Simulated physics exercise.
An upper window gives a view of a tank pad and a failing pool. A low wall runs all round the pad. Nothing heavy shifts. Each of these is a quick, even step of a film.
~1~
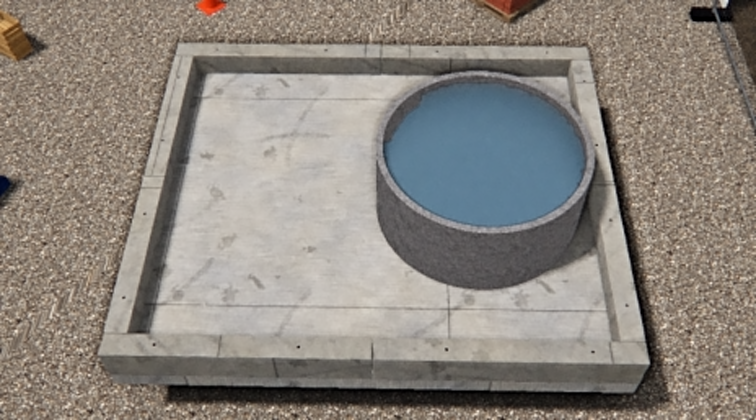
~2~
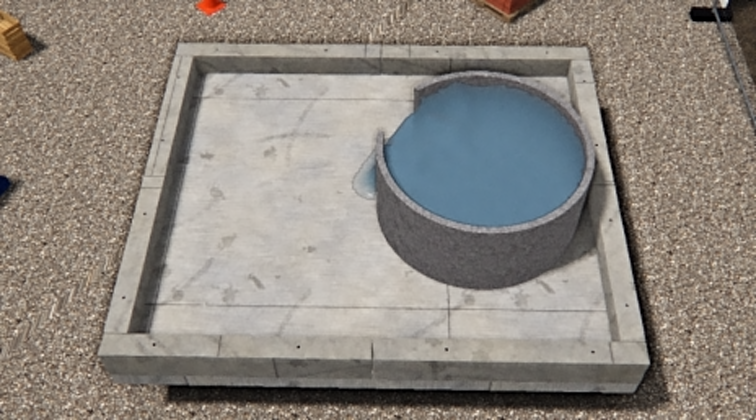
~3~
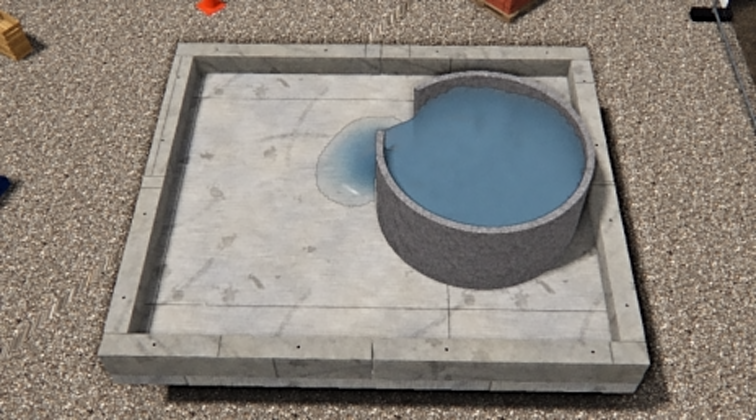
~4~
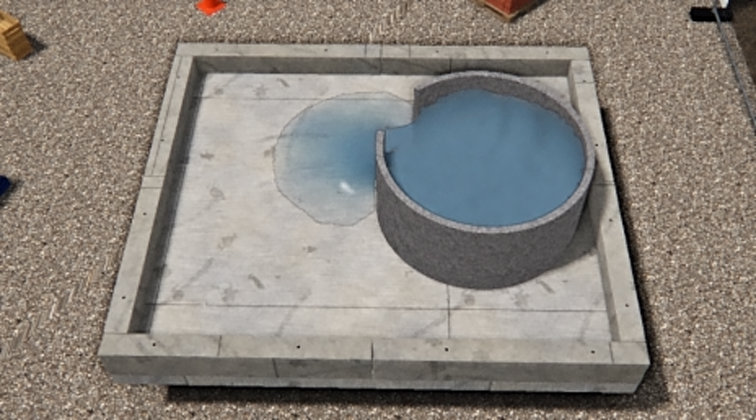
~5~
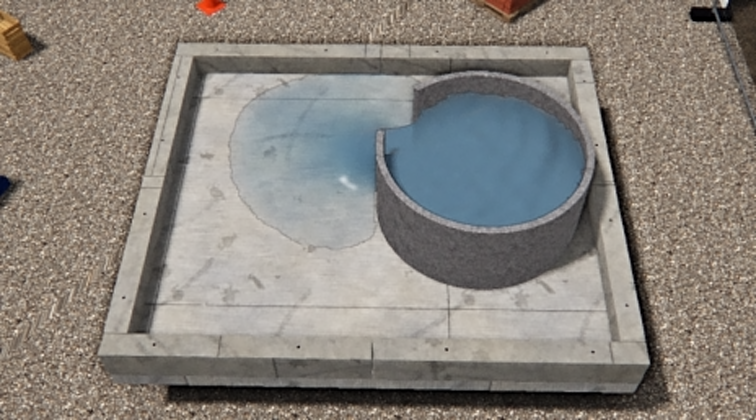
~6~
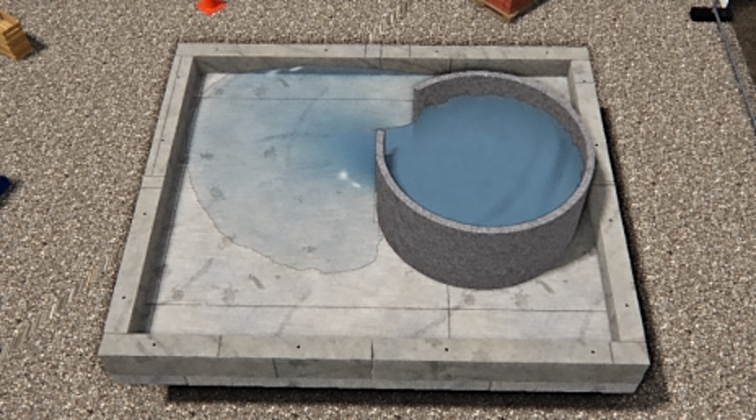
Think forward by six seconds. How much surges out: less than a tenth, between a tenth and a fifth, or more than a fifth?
Beneath one tenth.
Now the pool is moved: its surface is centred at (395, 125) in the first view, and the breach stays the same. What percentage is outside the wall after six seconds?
Roughly 14 %.
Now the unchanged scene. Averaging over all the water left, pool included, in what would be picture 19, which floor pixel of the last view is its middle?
Near pixel (376, 184).
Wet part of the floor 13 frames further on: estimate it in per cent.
It comes to 65 per cent.
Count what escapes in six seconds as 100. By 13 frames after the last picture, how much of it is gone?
Close to 75 per cent, I'd say.
A moment on, water covers 40 % of the floor; the low wall has let 0 % over.
Next, water covers 45 % of the floor; the low wall has let 1 % over.
Then, water covers 55 % of the floor; the low wall has let 5 % over.
Later, water covers 75 % of the floor; the low wall has let 7 % over.
In the end, water covers 80 % of the floor; the low wall has let 7 % over.
